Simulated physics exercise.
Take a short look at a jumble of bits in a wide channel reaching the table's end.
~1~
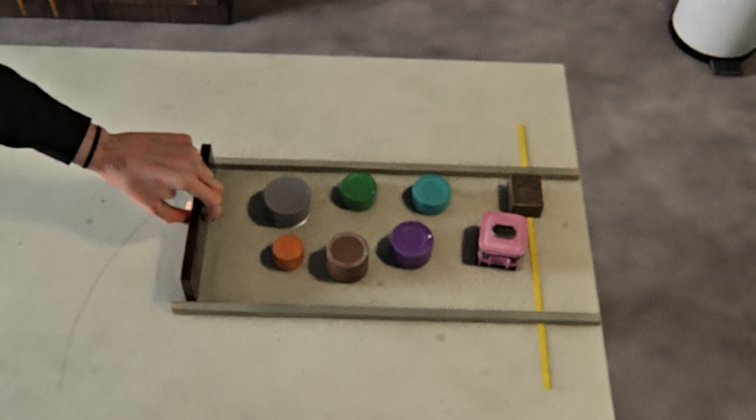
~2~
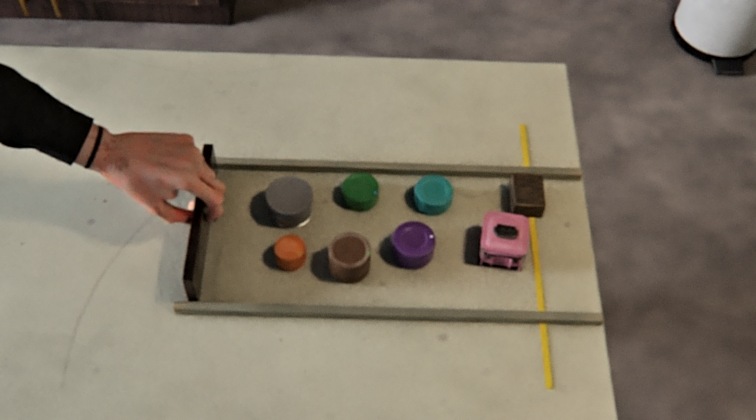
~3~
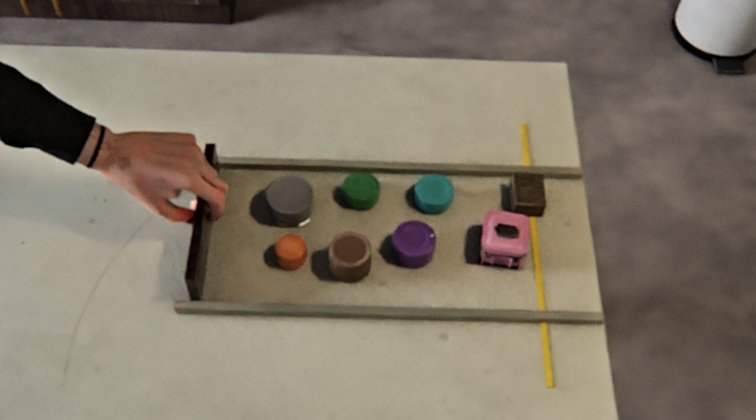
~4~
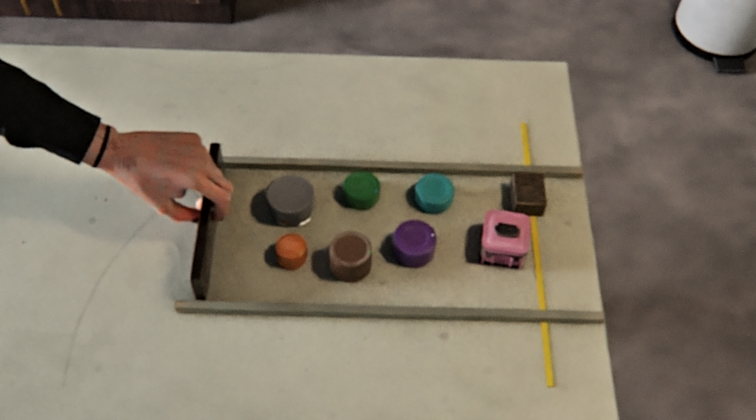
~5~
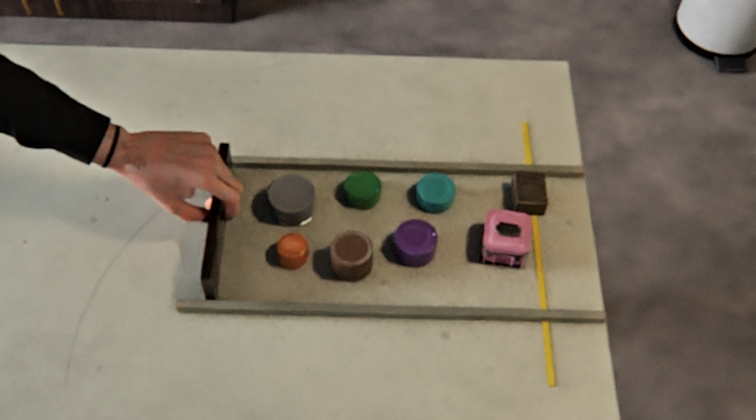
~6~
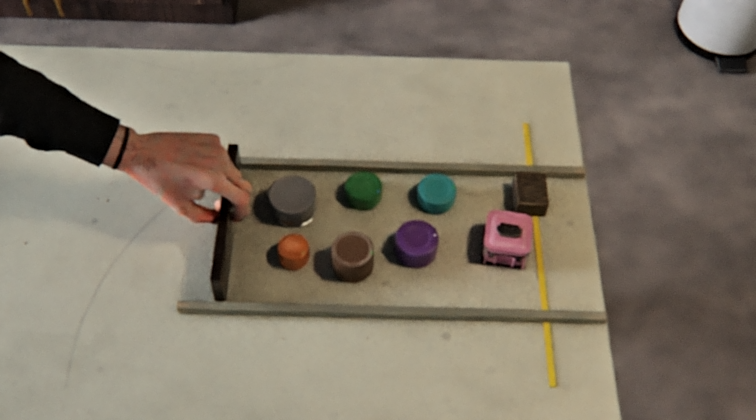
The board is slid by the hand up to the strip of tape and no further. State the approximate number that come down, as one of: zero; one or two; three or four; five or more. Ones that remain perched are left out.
Approximate number down: One or two.
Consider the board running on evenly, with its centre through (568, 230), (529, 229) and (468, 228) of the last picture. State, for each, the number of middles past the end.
By position: 4 / 2 / 0.
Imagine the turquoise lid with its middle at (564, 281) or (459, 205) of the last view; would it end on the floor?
Per position - saved; not saved.
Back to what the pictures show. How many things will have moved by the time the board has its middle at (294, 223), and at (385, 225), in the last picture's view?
2, then 6.
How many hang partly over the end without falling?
The total comes out at 2.
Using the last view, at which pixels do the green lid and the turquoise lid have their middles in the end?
You'll find the green lid at roughly (551, 187) and the turquoise lid at roughly (587, 198).
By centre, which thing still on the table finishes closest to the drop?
It's the turquoise lid.
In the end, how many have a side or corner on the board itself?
The number is 4.
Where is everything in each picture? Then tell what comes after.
Black block (525, 196); pink case (502, 241); turquoise lid (432, 195); board (199, 221); tape (533, 244), in the first frame.
Pink case (504, 240); green lid (361, 192), in the second frame.
Turquoise lid (434, 194); brown lid (350, 258), in the third frame.
Black block (528, 195); grey tin (291, 201), in the fourth frame.
Pink case (506, 238); purple lid (416, 243), in the fifth frame.
Black block (530, 195); pink case (507, 239); turquoise lid (437, 194); board (227, 221); tape (538, 242), in the sixth frame.
Early on, none off yet; black block at rest near (530, 195); pink case at rest near (507, 239); turquoise lid at rest near (437, 194).
A while later, none off yet; black block at rest near (530, 195); pink case at rest near (507, 239); turquoise lid travelled about its own width near (473, 195).
Further along, none off yet; black block travelled about its own width near (567, 195); pink case travelled about its own width near (572, 235); turquoise lid travelled well along near (532, 196).
Finally, the number that fall off is one or two; lost, pink case and black block.
